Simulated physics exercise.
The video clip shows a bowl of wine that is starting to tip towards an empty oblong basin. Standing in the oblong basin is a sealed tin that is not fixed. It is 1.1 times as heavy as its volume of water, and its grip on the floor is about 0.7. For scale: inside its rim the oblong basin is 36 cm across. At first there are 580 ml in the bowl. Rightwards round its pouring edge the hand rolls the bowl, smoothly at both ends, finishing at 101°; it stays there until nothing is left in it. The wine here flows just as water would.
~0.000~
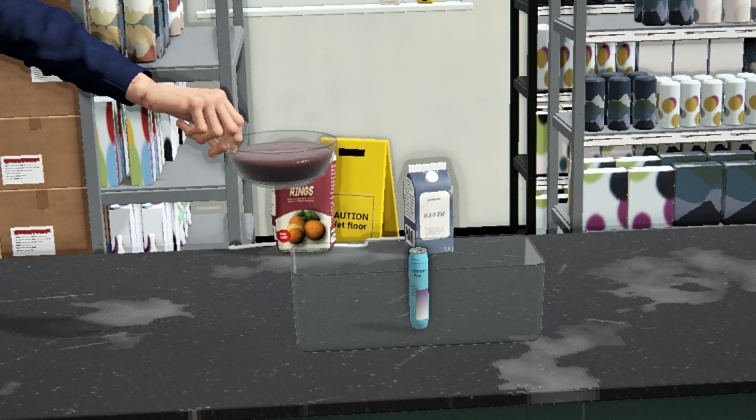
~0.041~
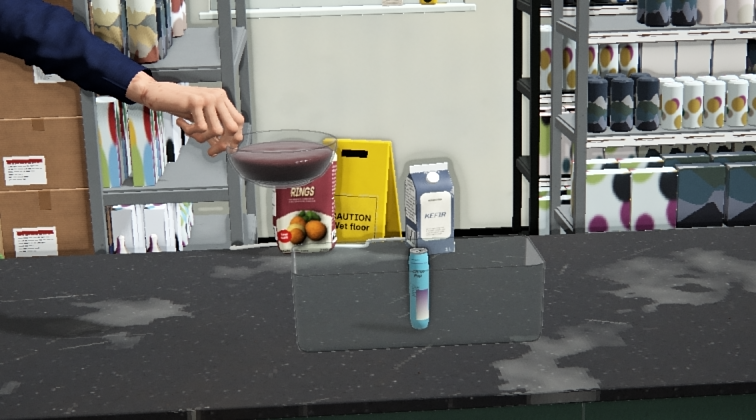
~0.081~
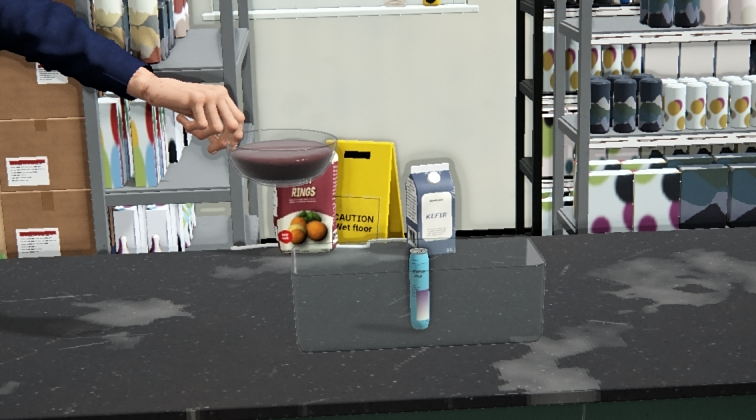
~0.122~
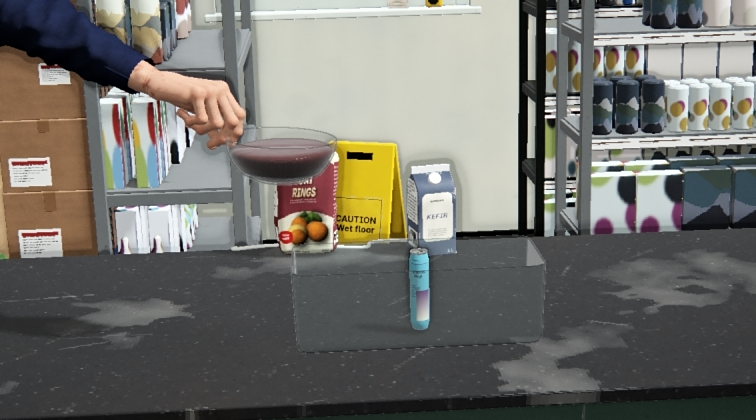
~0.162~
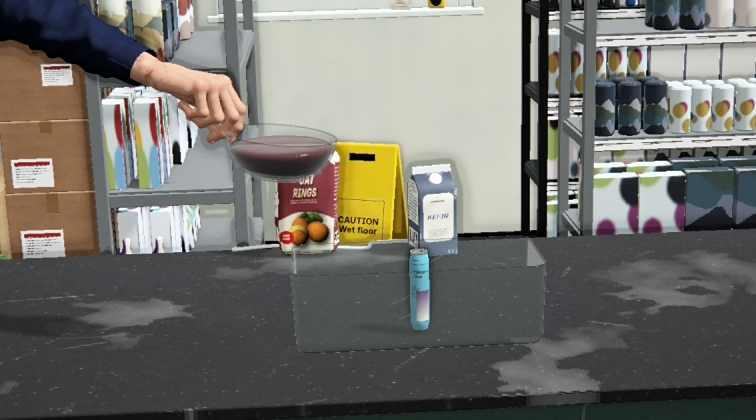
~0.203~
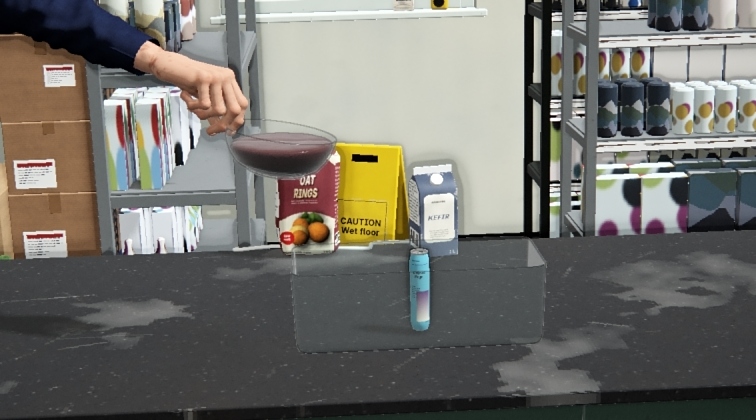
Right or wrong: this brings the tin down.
Wrong, the tin stays up.
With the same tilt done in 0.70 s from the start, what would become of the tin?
It stays steady, then.
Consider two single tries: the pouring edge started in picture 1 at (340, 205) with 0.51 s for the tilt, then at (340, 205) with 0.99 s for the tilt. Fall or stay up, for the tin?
Try 1: Tipped over; try 2: Tipped over.
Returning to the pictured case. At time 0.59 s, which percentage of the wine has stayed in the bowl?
Remaining: Near 46 % of the total.
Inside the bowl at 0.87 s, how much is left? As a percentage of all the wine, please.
I'd estimate some 1 per cent.
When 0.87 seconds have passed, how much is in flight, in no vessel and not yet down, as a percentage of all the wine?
Some 20 % is up in the air.
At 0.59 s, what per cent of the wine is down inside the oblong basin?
Around 5 percent.
Then, 0.59 s in, the tilt is 65° and 45 per cent is still to pour; the tin stands where it began.
Then, 0.87 s in, the tilt is 98° and 1 per cent is still to pour; the tin stands where it began.
Then, 1.17 s in, the tilt is 101° and 0 per cent is still to pour; the tin stands where it began.
Then, 1.49 s in, the tilt is 101° and 0 per cent is still to pour; the tin stands where it began.
Finally, the tin stands where it began.
